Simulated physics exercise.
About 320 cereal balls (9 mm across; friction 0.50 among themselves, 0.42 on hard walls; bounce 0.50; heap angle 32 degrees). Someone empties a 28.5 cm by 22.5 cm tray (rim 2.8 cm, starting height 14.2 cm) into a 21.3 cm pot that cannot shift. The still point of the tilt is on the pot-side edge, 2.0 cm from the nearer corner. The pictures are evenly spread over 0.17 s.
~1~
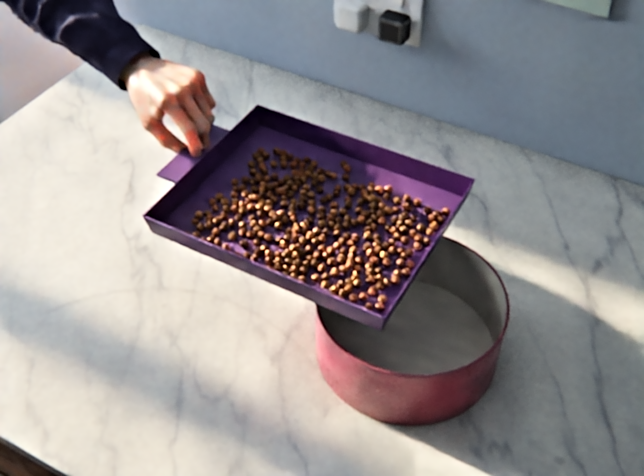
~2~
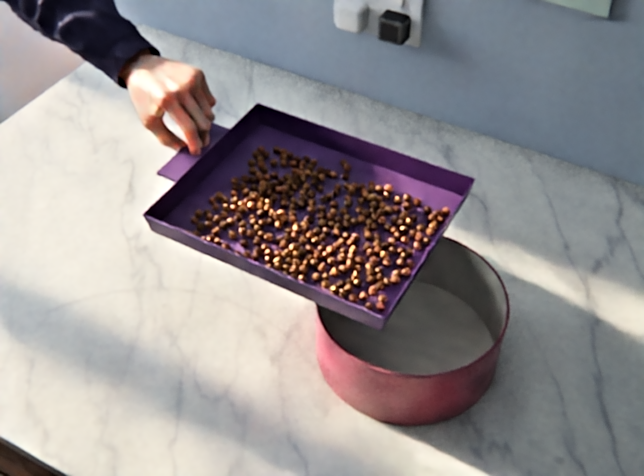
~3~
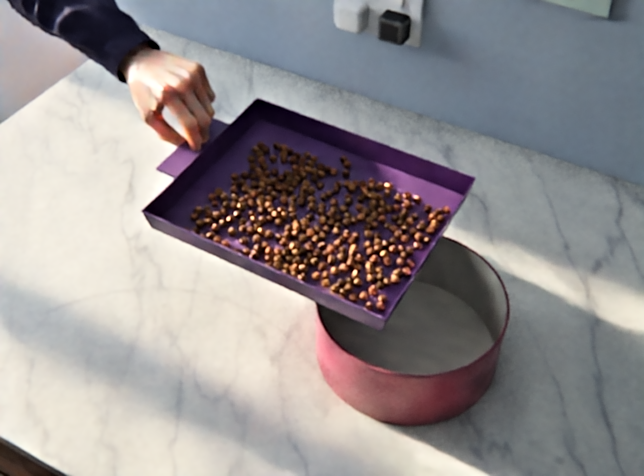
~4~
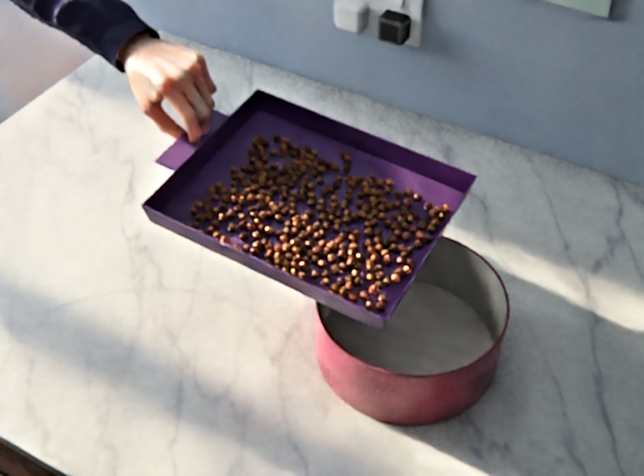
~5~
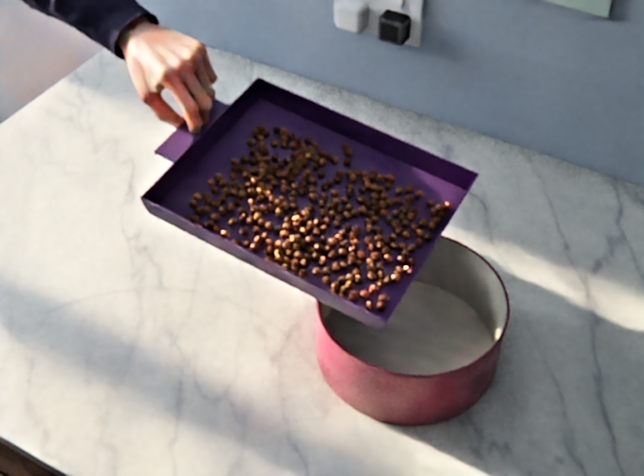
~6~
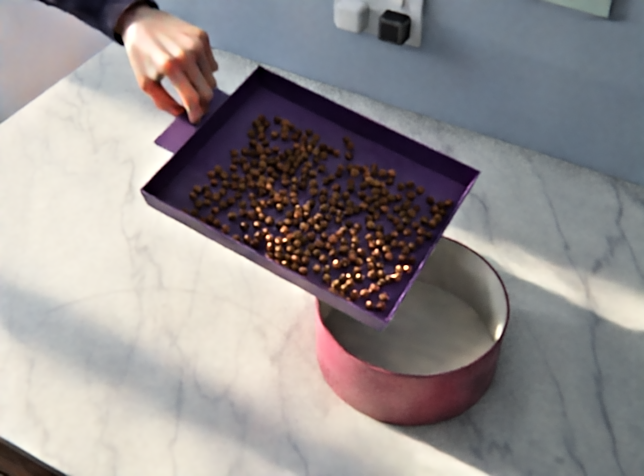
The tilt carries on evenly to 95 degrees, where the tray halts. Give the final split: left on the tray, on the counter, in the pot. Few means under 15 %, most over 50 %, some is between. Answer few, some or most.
Tray: Few, counter: Most, pot: Some.
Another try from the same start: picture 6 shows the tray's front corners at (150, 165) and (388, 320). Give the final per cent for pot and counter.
Pot 30, counter 65.
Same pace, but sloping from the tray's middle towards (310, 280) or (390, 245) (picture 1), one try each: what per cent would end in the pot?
About 0 and 75 per cent.
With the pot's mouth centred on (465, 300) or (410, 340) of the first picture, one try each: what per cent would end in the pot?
Some 25 and 95 per cent.
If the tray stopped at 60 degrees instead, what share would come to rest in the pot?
It would be near 0 per cent.
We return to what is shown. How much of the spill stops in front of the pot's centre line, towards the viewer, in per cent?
Some 100 per cent.
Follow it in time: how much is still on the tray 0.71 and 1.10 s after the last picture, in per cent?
In turn: 100, 20.
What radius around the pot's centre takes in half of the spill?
Roughly 18 cm.
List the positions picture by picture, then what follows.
Tray tilt 0 degrees, front corners at (149, 214) and (382, 313); middle of the pieces at (310, 220); pot at (412, 297), in the first frame.
Tray tilt 0 degrees, front corners at (148, 213) and (382, 313); middle of the pieces at (310, 219), in the second frame.
Tray tilt 2 degrees, front corners at (148, 210) and (383, 313); middle of the pieces at (310, 217), in the third frame.
Tray tilt 4 degrees, front corners at (147, 204) and (383, 314), lowest corner right front; middle of the pieces at (310, 213), in the fourth frame.
Tray tilt 7 degrees, front corners at (147, 196) and (384, 316), lowest corner right front; middle of the pieces at (311, 208), in the fifth frame.
Tray tilt 11 degrees, front corners at (146, 189) and (385, 317), lowest corner right front; middle of the pieces at (311, 203); pot at (412, 297), in the sixth frame.
Then, 0.43 s after the last picture, tilt 51 degrees; the tray holds 100 %, the pot 0 %.
Then, 0.71 s after the last picture, tilt 78 degrees; the tray holds 100 %, the pot 0 %.
Then, 1.10 s after the last picture, tilt 95 degrees; the tray holds 20 %, the pot 15 %.
In the end, tray 5 %, counter 75 %, pot 25 %.
